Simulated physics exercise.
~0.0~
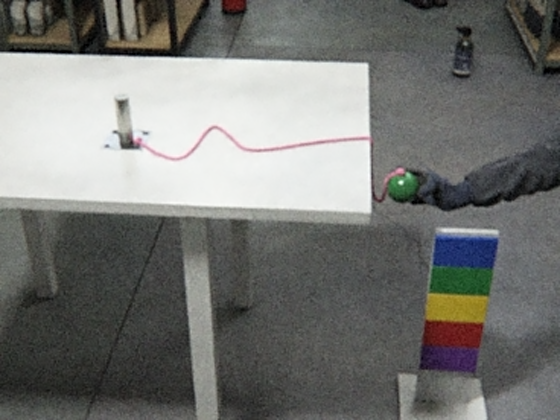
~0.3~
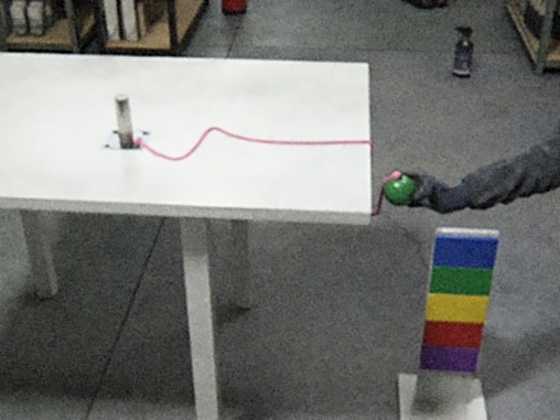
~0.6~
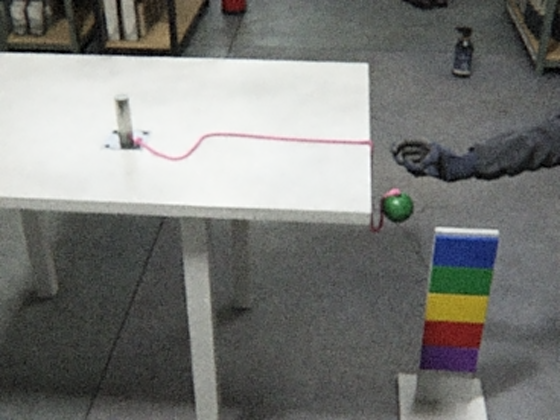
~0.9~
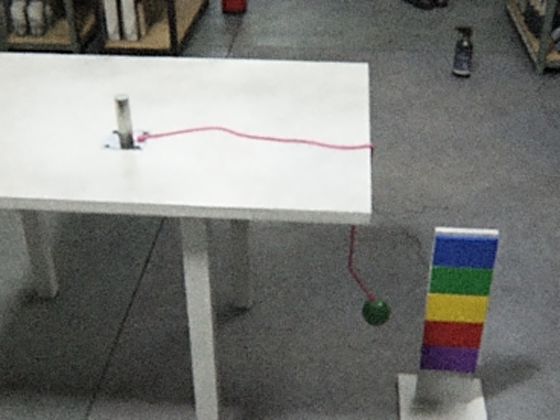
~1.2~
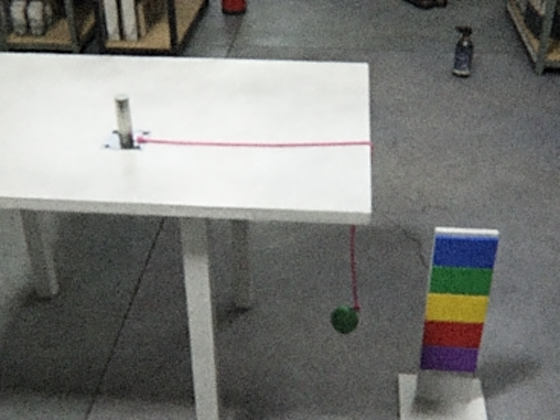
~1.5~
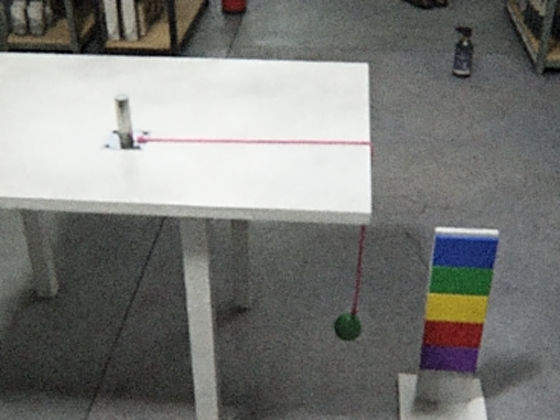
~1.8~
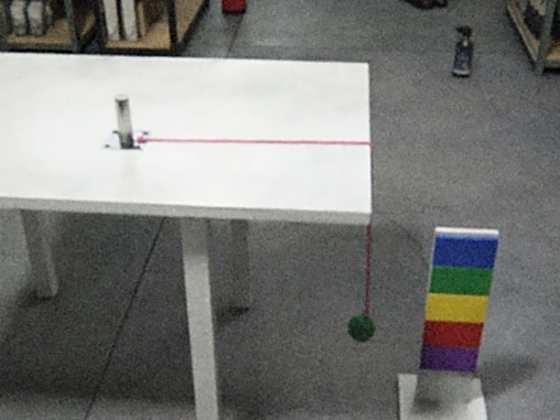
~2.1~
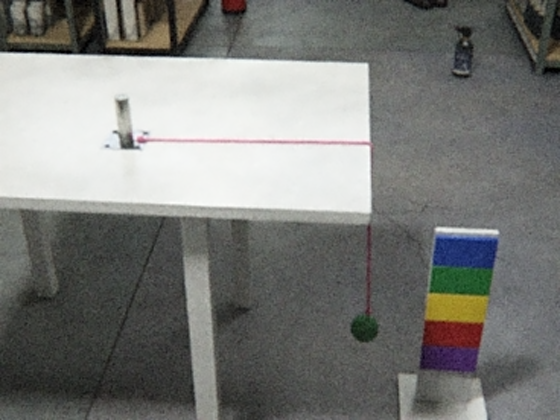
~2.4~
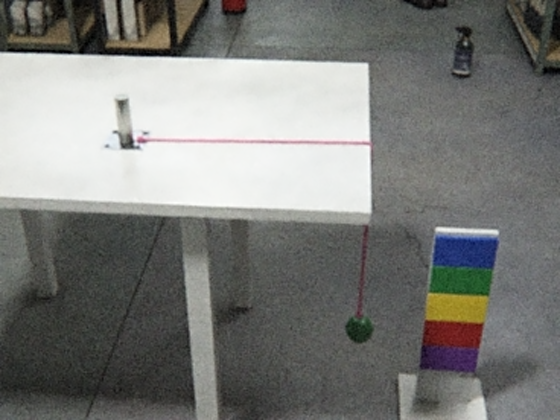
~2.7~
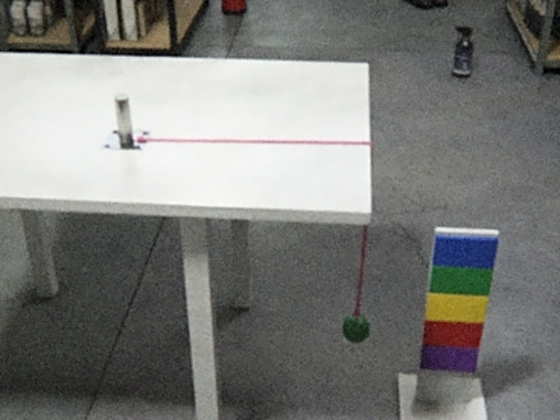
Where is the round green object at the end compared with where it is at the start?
At the start it is held in a hand just off the right end of the table, above the coloured bands. At the end it hangs on the cord below the table edge, lower and a little further left, level with the red band.
